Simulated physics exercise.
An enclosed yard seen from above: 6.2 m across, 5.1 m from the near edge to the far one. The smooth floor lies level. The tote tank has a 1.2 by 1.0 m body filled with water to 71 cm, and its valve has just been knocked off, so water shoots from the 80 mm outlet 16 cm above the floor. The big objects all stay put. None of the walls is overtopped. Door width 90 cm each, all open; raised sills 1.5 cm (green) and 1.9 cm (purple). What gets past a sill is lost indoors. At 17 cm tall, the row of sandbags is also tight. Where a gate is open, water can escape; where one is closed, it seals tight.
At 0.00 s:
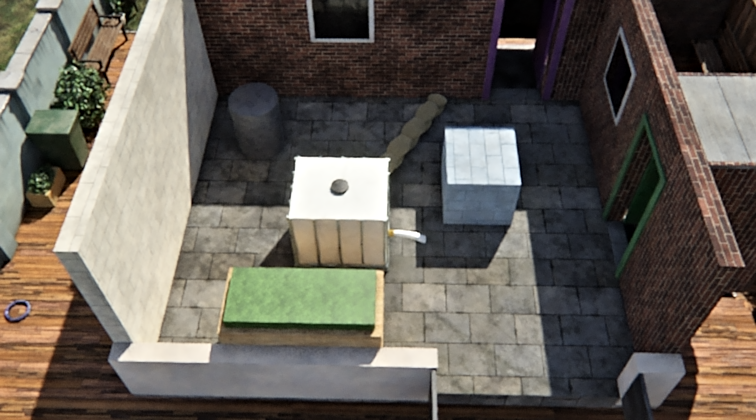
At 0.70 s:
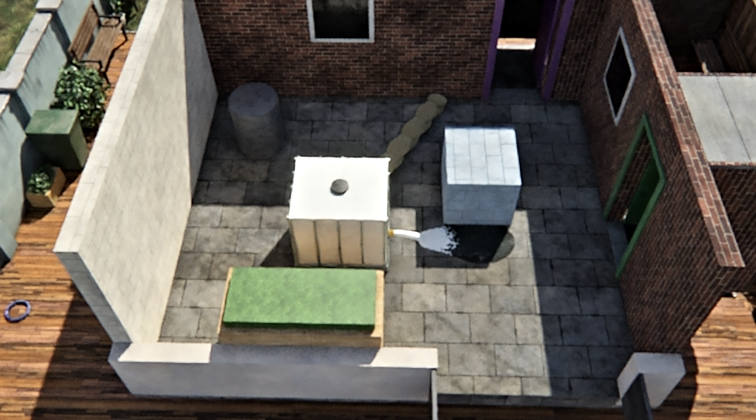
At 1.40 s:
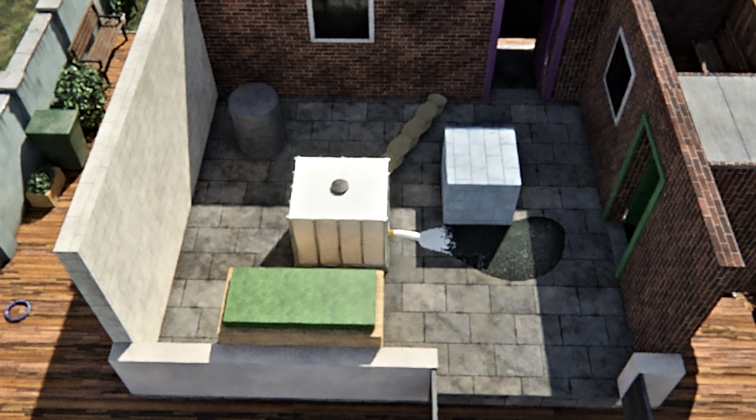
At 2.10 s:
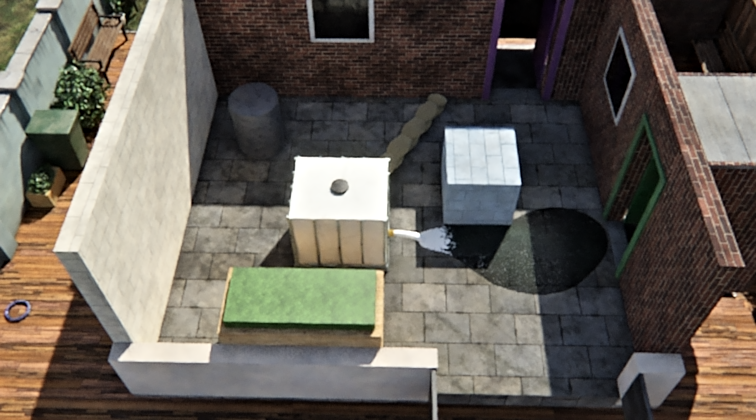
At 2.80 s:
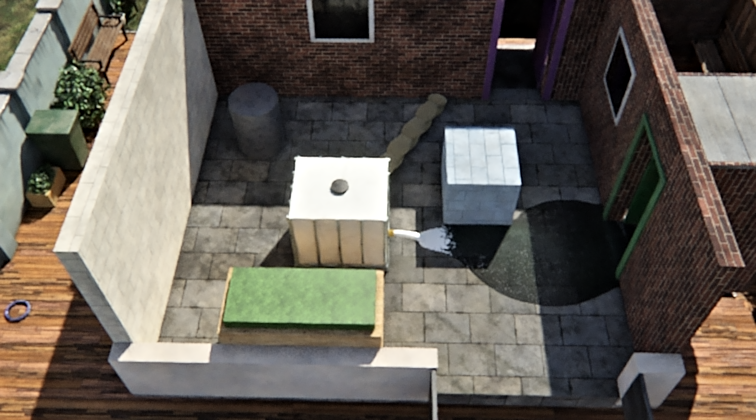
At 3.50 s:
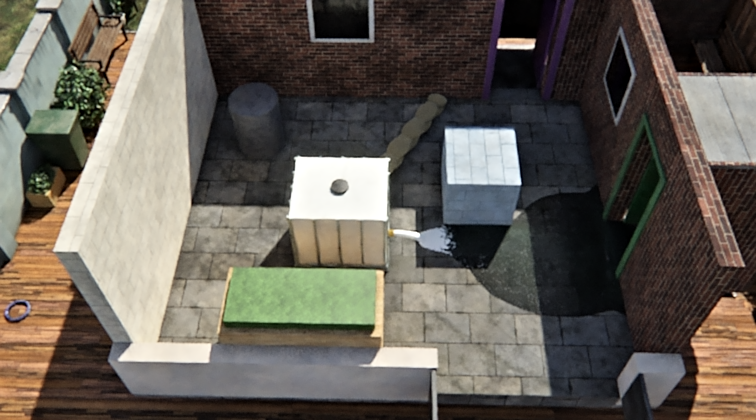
Water shoots rightward from a low outlet on a white-topped, cream-sided tank in a brick-and-pale-walled yard, seen from high above by a still camera. A green-topped box sits before the tank, a grey cylinder stands behind it to the left, and a pale block and green-framed doorway lie to the right. The dark wet patch spreads across dry grey paving, passing the block and widening beside the right wall.
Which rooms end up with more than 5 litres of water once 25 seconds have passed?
Taking each in turn: Behind the green door, over 5 litres; behind the purple door, 5 litres or less.
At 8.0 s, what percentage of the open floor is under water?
About 25 percent of the floor.
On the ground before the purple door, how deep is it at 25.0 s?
Depth: Approx. 1.4 cm.
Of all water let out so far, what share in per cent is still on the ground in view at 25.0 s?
I'd put what remains at some 62 per cent.
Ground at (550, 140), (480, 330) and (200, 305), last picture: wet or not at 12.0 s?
Soaked, soaked, bone dry.
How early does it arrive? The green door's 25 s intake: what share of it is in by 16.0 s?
Fraction in by then: Approx. 65%.
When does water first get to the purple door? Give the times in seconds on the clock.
Purple: 12.0 s.
After 5.0 s water covers 15 % of the floor and is deepest (3 cm) near (608, 249); green door 3.2 cm at the sill, 5 L in, purple door not reached.
After 8.0 s water covers 25 % of the floor and is deepest (3 cm) near (608, 249); green door 3.1 cm at the sill, 13 L in, purple door not reached.
After 12.0 s water covers 35 % of the floor and is deepest (3 cm) near (608, 249); green door 3 cm at the sill, 23 L in, purple door 0.42 cm at the sill, 0 L in.
After 16.0 s water covers 40 % of the floor and is deepest (3 cm) near (610, 260); green door 2.9 cm at the sill, 32 L in, purple door 1 cm at the sill, 0 L in.
After 25.0 s water covers 55 % of the floor and is deepest (3 cm) near (431, 236); green door 2.5 cm at the sill, 47 L in, purple door 1.3 cm at the sill, 0 L in.
